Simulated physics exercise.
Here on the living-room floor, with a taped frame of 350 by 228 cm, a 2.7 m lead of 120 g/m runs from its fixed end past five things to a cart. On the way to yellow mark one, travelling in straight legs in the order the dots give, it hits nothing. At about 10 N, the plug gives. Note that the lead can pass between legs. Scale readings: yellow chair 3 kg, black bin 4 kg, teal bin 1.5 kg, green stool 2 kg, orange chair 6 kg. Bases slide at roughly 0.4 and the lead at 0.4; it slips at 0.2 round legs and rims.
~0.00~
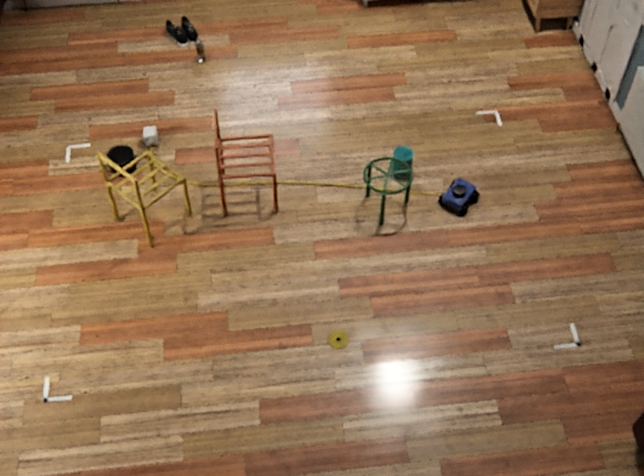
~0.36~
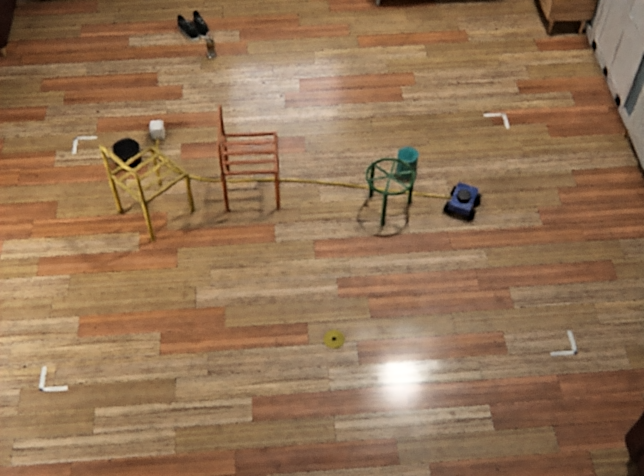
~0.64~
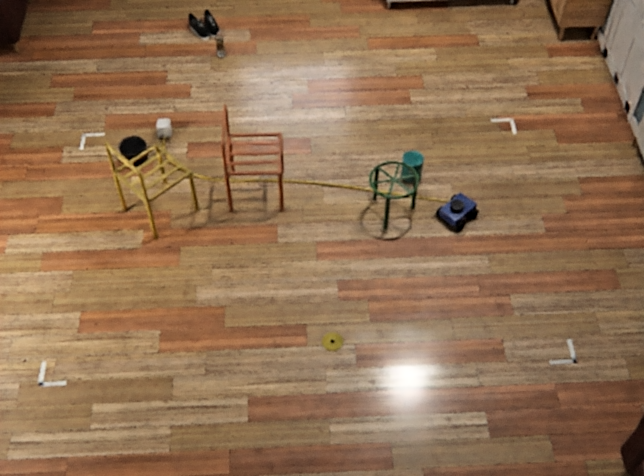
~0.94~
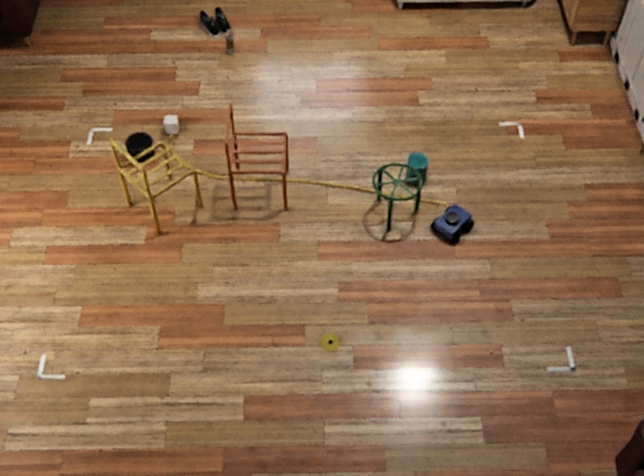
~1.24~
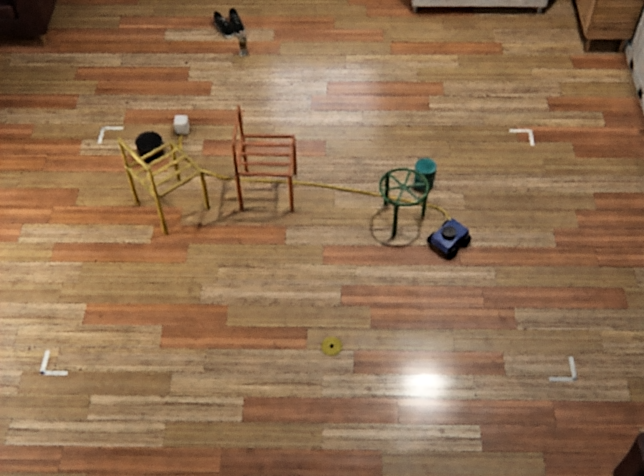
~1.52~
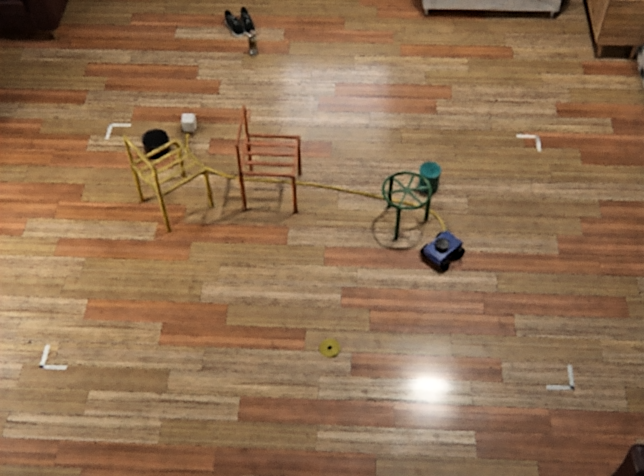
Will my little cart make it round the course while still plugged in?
Yes, the plug stays in.
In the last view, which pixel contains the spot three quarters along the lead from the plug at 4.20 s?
Pixel estimate: Near (377, 250).
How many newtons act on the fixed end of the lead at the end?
Roughly 3 N.
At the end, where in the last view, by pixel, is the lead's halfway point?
Around (315, 209).
After 2.4 s, cart at (418, 273), lead slack at the fixed end; nothing else has moved.
After 3.3 s, cart at (387, 298), 3 N at the fixed end; green stool 17 cm off its start.
After 4.2 s, cart at (355, 324), 3 N at the fixed end; green stool 38 cm off its start at (362, 210).
After 5.1 s, cart at (331, 344), 3 N at the fixed end; green stool 54 cm off its start.
After 5.5 s, cart at (331, 344), 3 N at the fixed end; green stool 54 cm off its start at (342, 220).
